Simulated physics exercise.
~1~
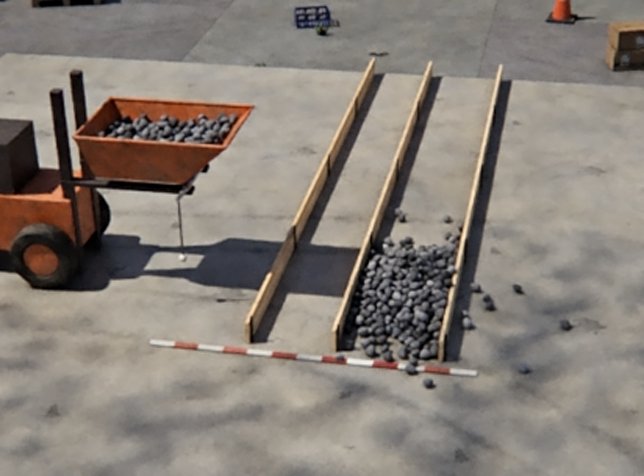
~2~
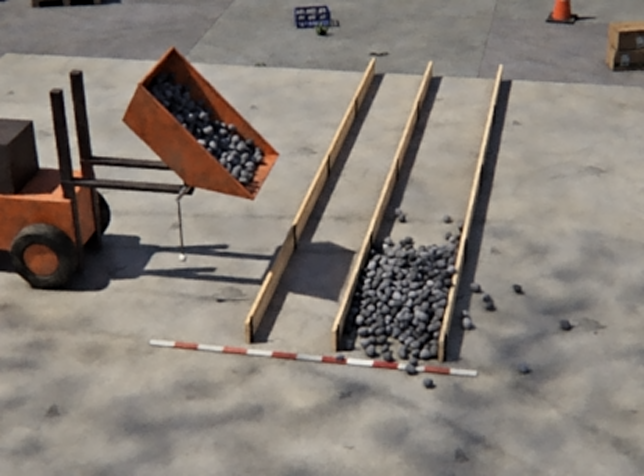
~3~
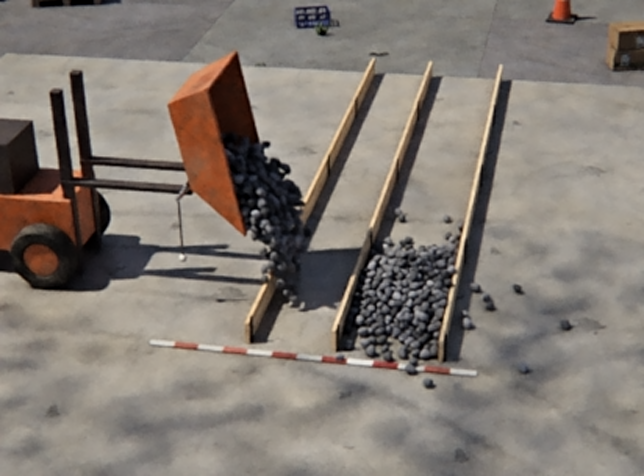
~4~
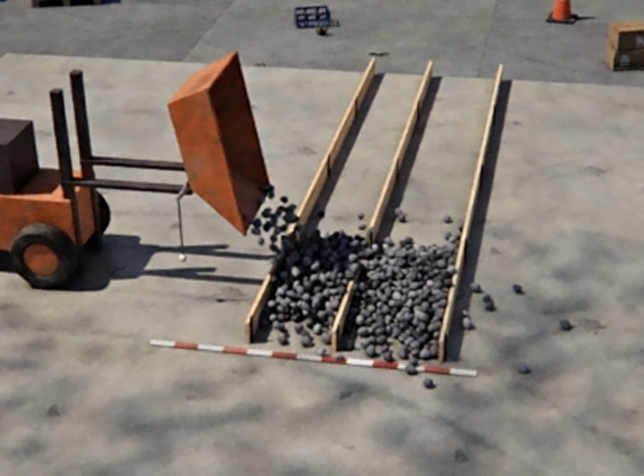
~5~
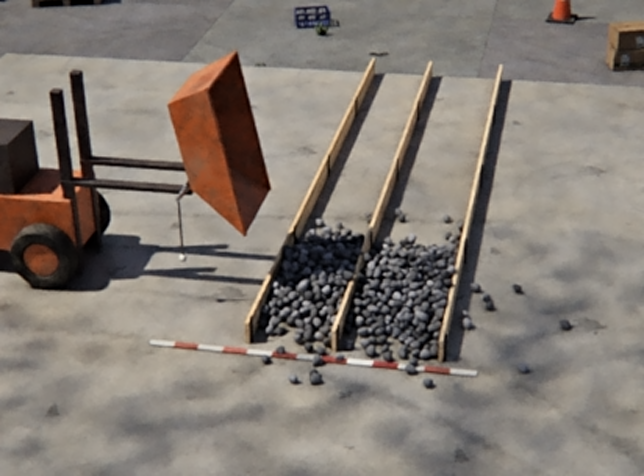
An orange skip on a forklift tipped steeply to the right and poured its grey stones between the wooden planks, filling the empty near bay beside the earlier pile, with a few scattering past the striped staff before the emptied skip held still.
